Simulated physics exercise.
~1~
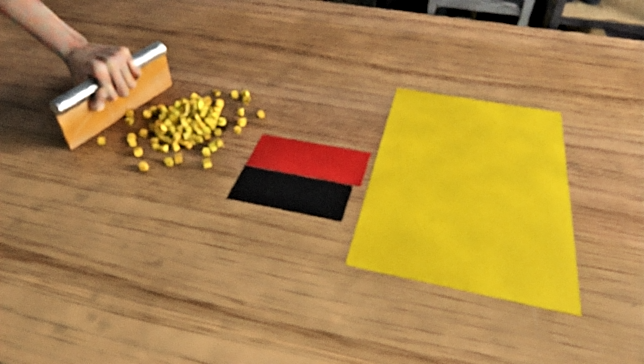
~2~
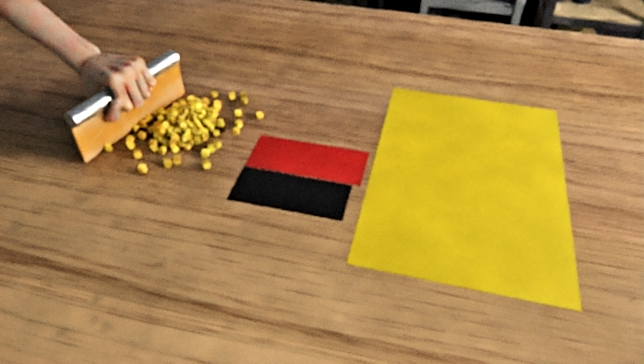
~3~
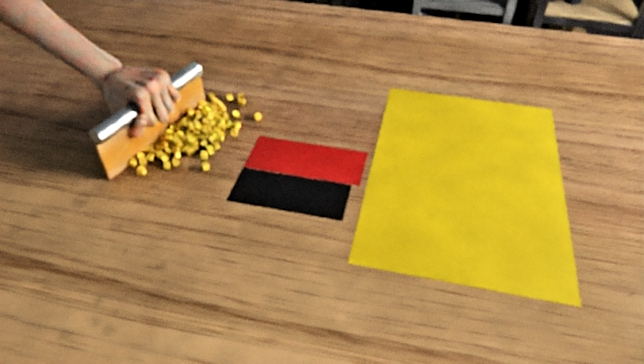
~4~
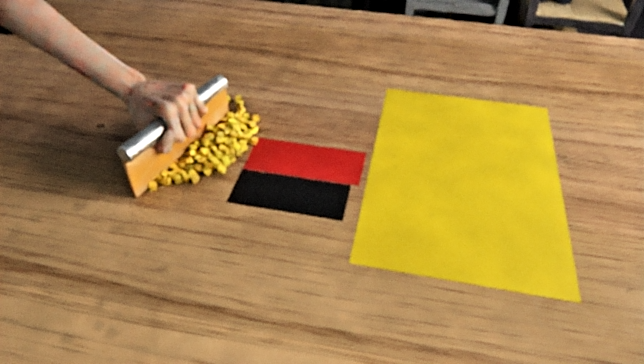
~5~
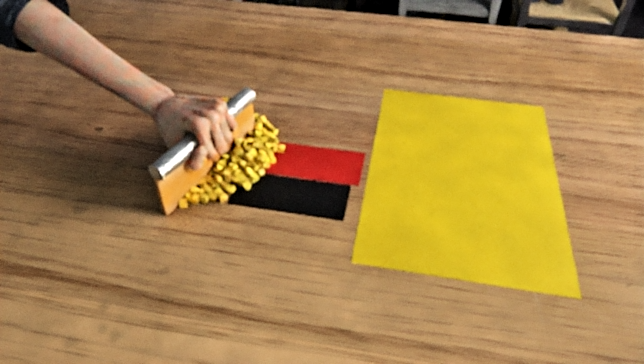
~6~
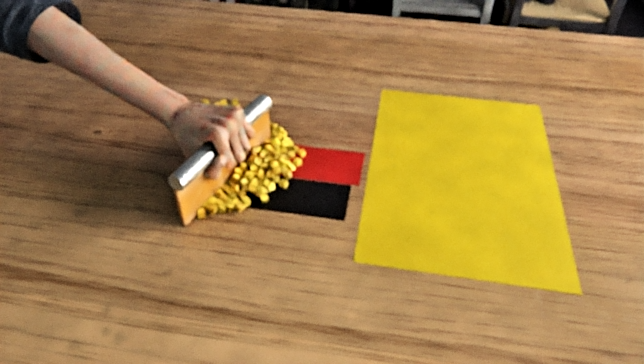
A hand-held scraper pushes yellow cubes rightward until they partly cover red and black mats.
